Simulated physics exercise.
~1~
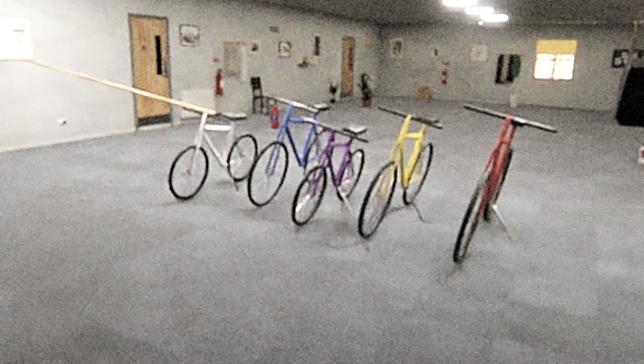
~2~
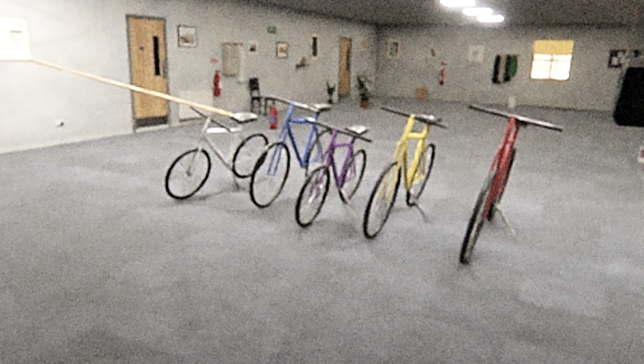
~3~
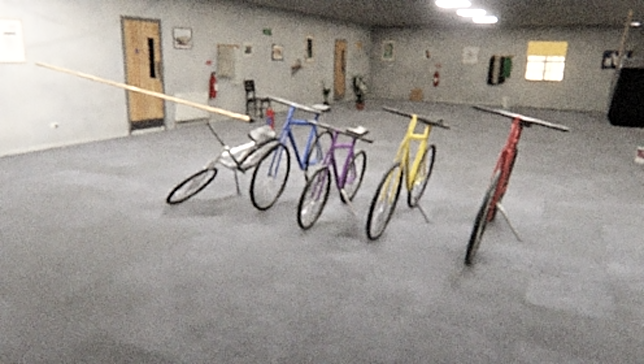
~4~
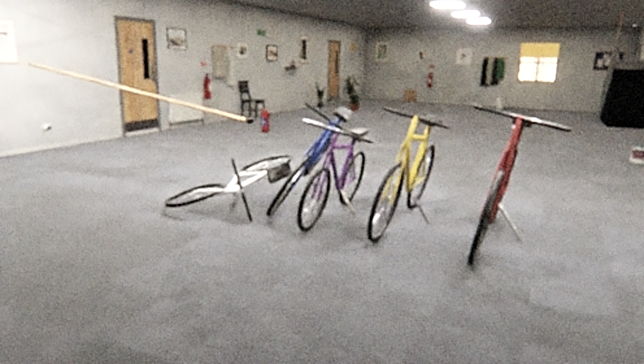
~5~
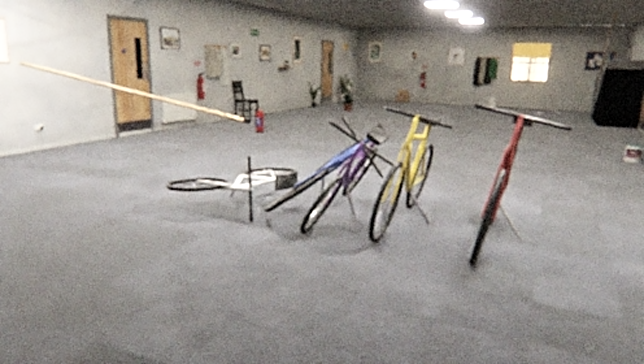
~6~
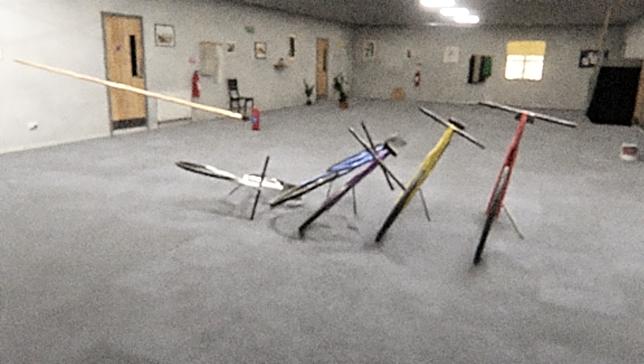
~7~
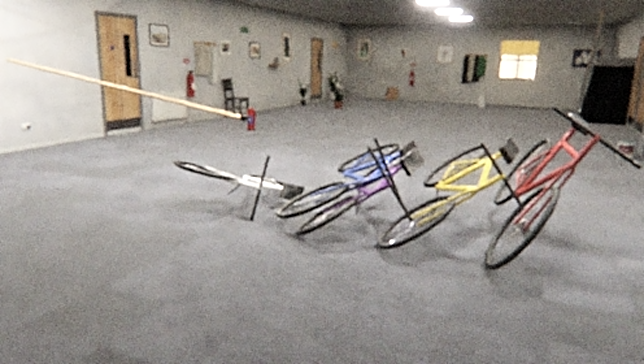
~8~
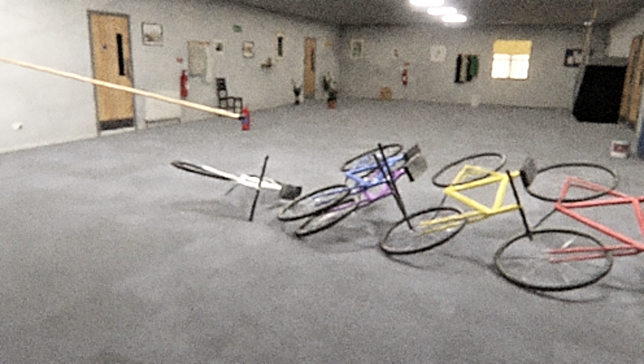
The video shows five bicycles standing in a row in a large carpeted room as a long pole pushes the white one over, toppling the blue, purple, yellow and red ones in turn toward the right, until none is left standing.
